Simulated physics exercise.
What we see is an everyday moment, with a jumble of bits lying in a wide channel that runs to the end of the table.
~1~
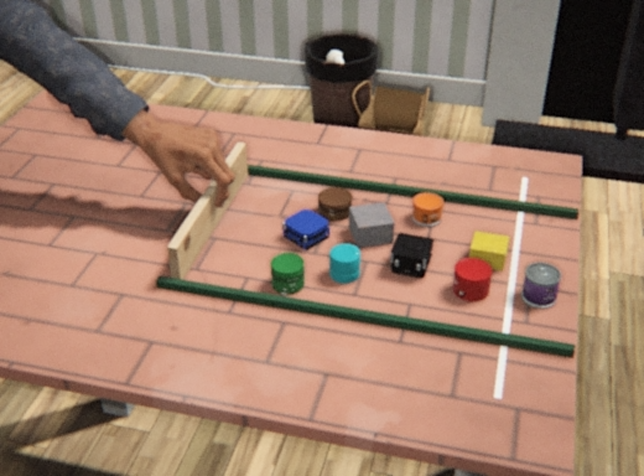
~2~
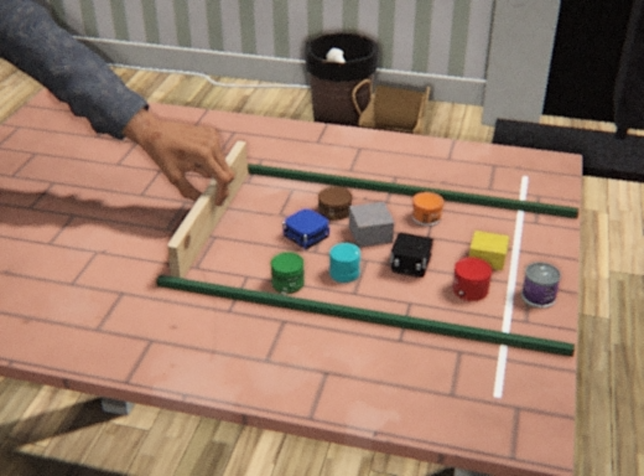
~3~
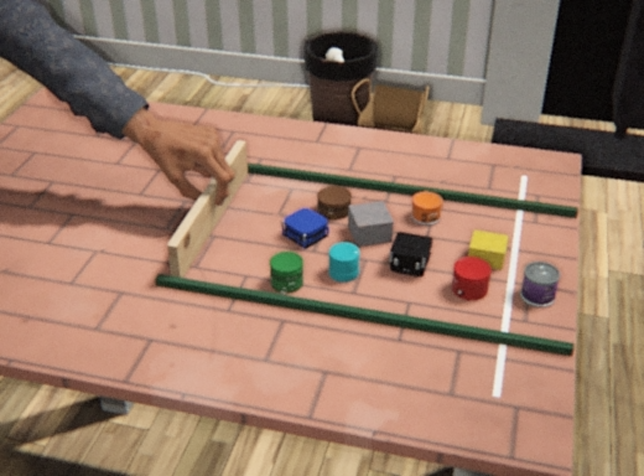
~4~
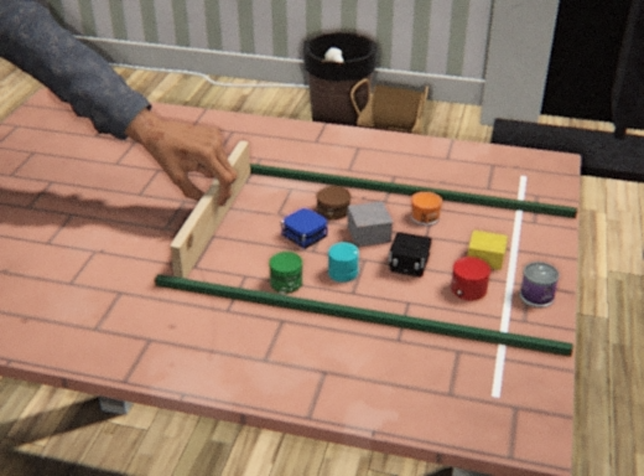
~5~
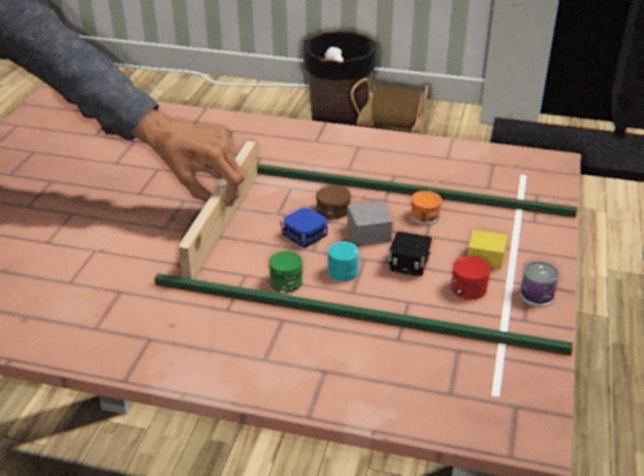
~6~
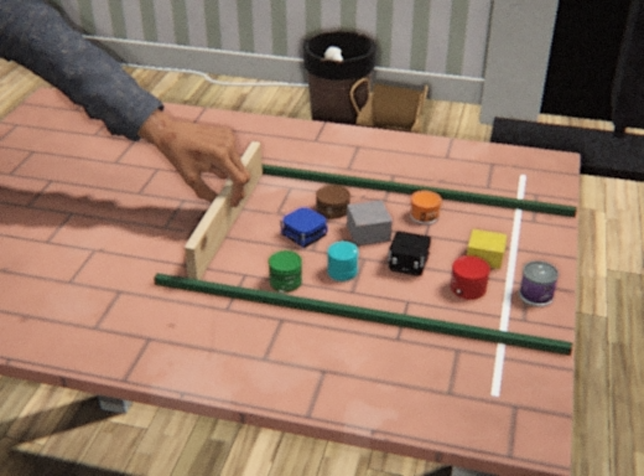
On a brick-patterned table, a hand holds a wooden board upright behind scattered small coloured blocks and tubs between two green rails, staying nearly still at first, then sliding the board slightly right while the objects remain in place.
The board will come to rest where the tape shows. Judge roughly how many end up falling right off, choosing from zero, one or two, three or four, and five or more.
It is one or two.
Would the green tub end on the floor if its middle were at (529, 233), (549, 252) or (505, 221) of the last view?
Green tub: Goes down; goes down; stays put.
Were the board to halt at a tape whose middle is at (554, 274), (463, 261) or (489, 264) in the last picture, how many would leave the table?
Going through each try, you'd get 5, 0 and 0.
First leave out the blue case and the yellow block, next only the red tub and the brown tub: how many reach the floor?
1 and 1.
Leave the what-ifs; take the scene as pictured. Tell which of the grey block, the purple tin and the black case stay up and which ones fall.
Grey block: Still up; purple tin: Down; black case: Still up.
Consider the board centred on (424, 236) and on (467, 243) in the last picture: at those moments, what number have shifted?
Moved so far: 9, later 10.
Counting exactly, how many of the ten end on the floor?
2 in total.
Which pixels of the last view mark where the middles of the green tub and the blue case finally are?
Close to (523, 312); the other close to (531, 262).
Soon after, none off yet; purple tin at rest near (539, 284); yellow block at rest near (486, 249); red tub at rest near (470, 278).
After that, none off yet; purple tin displaced a little near (554, 287); yellow block displaced about its own width near (535, 267); red tub displaced about its own width near (523, 302).
In the end, the number that fall off is one or two; gone, yellow block and purple tin.
